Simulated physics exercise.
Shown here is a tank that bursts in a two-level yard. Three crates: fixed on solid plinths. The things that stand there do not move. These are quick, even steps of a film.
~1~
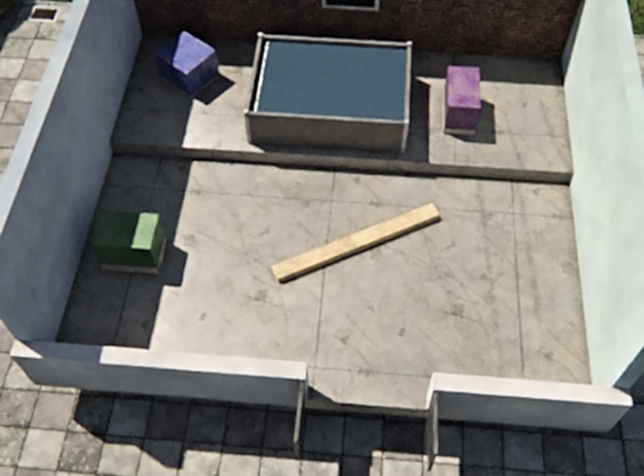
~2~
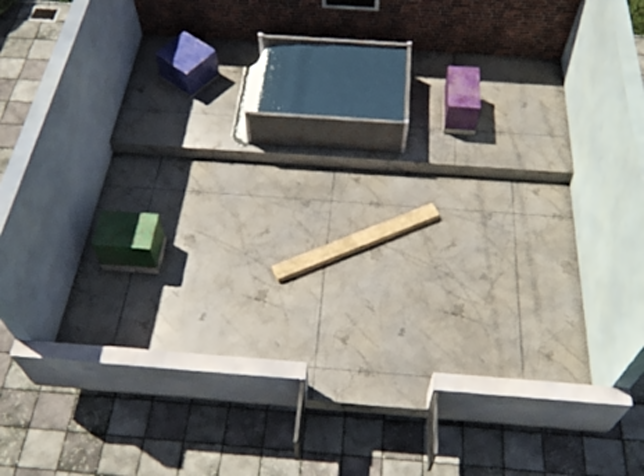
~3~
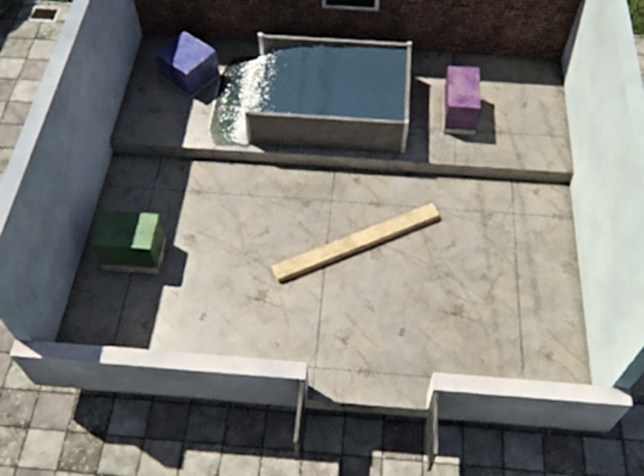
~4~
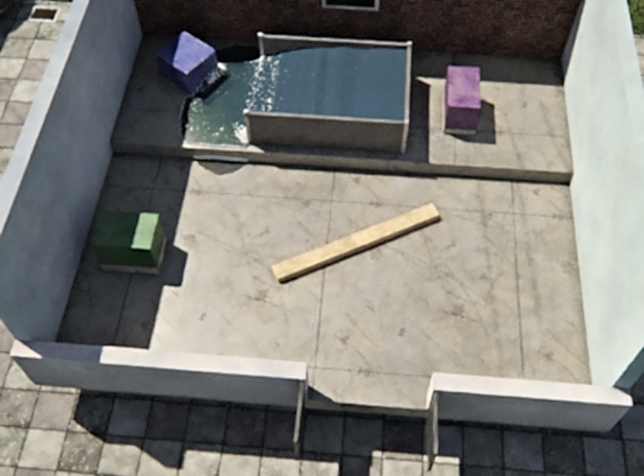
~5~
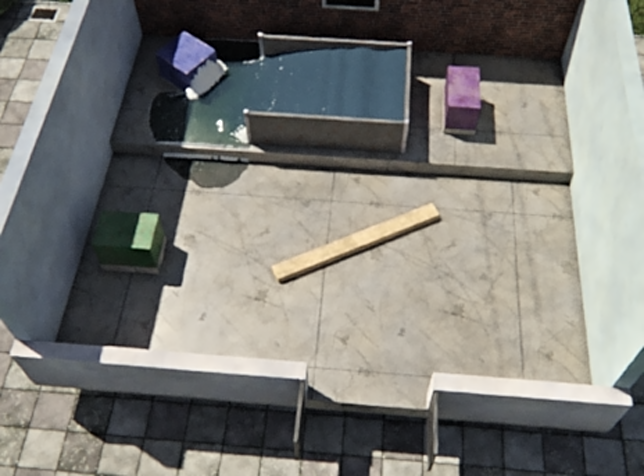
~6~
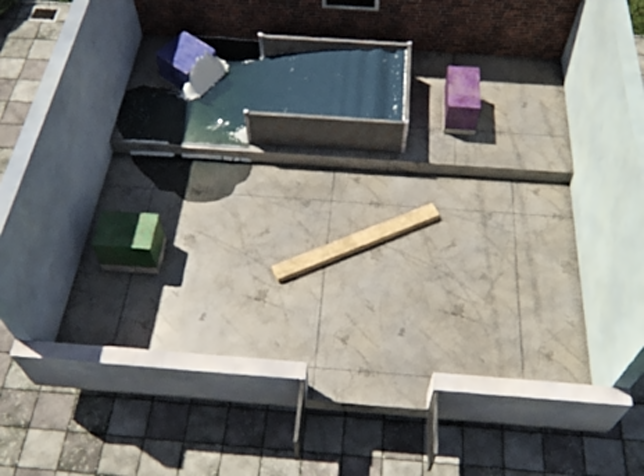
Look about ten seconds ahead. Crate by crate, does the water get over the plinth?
The blue crate will be a wet one; the purple crate will be a dry one; the green crate will be a wet one.
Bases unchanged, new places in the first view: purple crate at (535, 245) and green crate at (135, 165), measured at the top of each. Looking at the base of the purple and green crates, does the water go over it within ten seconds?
The purple crate gets flooded, while the green crate gets flooded.
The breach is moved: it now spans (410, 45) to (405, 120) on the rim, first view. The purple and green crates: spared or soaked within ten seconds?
So the purple crate goes wet while the green crate remains untouched.
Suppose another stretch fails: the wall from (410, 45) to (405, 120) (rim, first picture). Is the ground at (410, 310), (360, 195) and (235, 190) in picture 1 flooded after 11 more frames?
Going through them in turn: Still unsoaked, then still unsoaked, then still unsoaked.
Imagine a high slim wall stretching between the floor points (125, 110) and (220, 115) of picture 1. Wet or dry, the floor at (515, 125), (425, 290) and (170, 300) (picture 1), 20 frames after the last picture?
Outcome by spot, in order - unwatered, unwatered, watered.
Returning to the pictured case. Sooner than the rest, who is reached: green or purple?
The green-painted one comes first.
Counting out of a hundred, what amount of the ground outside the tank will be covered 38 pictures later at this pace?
I'd say 75 per cent.
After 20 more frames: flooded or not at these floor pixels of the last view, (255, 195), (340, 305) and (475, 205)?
One after the other: Covered, no water, dry.
A moment on, water covers 15 % of the floor; the blue crate water round its plinth, the purple crate not reached, the green crate not reached.
Next, water covers 20 % of the floor; the blue crate water round its plinth, the purple crate not reached, the green crate water round its plinth.
Then, water covers 40 % of the floor; the blue crate water round its plinth, the purple crate not reached, the green crate water round its plinth.
Later, water covers 75 % of the floor; the blue crate water round its plinth, the purple crate water round its plinth, the green crate water round its plinth.
In the end, water covers 95 % of the floor; the blue crate was topped, the purple crate stayed above the water, the green crate was topped.
